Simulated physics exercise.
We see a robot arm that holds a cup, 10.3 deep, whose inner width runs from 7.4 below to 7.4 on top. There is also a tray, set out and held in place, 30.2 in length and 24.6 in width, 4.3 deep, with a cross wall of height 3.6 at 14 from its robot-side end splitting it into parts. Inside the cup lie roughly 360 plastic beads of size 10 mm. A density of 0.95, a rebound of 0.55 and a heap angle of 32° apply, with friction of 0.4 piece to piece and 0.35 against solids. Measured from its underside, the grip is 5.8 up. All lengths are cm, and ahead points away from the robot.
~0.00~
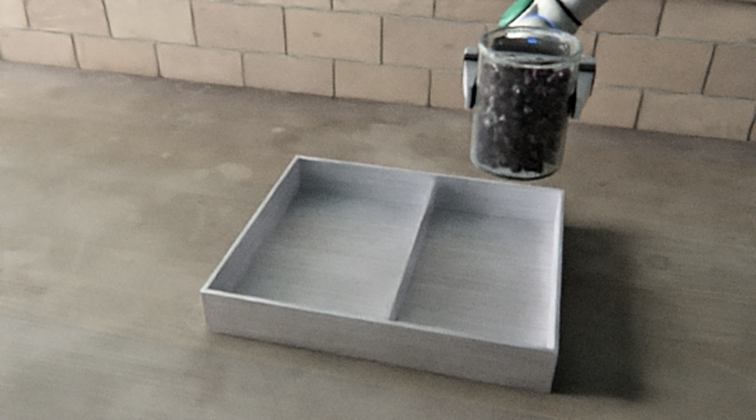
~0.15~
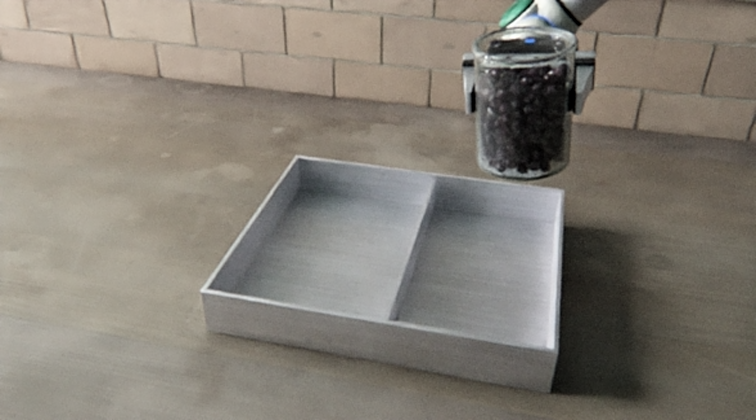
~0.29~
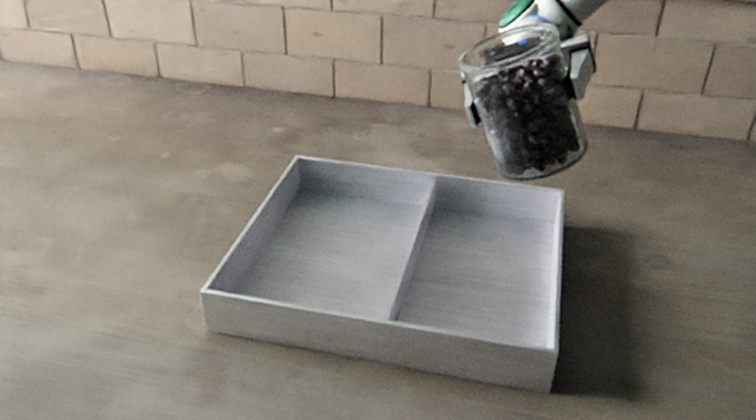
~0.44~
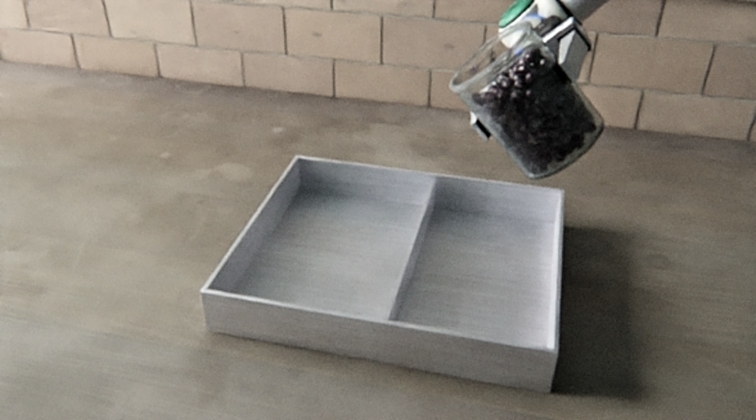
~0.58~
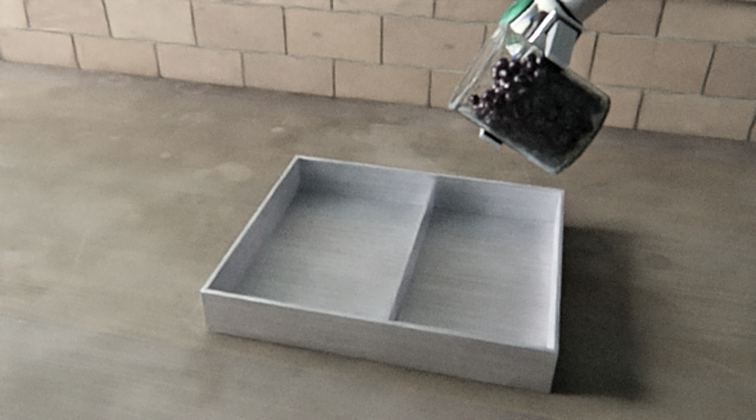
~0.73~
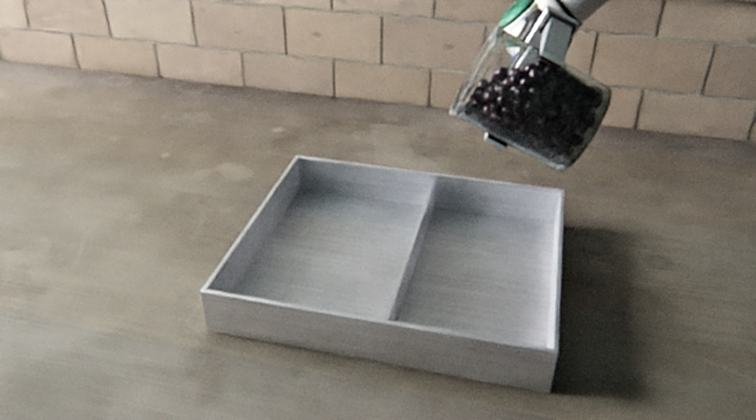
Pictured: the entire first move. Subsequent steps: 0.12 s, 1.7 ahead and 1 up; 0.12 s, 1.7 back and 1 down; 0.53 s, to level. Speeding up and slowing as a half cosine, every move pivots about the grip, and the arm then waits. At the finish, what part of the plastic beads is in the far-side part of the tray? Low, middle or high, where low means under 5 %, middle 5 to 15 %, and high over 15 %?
Low, under 5 %.
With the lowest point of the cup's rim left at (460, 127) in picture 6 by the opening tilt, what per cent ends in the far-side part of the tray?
15 %.
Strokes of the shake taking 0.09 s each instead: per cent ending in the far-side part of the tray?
It would come to around 10 %.
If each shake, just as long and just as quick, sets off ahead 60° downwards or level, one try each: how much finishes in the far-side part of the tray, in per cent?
First try about 0 %, second try about 0 %.
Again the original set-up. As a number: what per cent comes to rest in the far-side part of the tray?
Roughly 2 per cent.
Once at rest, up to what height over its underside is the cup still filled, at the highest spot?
Around 10.0 cm above the underside.
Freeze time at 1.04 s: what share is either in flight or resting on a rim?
Some 2 percent.
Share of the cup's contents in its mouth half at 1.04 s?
Some 40 percent is in that half.
After 1.04 s, tilted 63° forward, highest piece 23 above the table; 347 in the cup, 3 in the far-side part, 8 in flight or on a rim.
After 1.35 s, tilted 13° forward, highest piece 24 above the table; 347 in the cup, 7 in the far-side part, 4 in the robot-side part.
After 1.70 s, level, highest piece 25 above the table; 347 in the cup, 7 in the far-side part, 4 in the robot-side part.
After 2.75 s, level, highest piece 25 above the table; 347 in the cup, 7 in the far-side part, 4 in the robot-side part.
In the end, 347 in the cup, 7 in the far-side part, 4 in the robot-side part. That is 2 % in the far-side part of the tray.
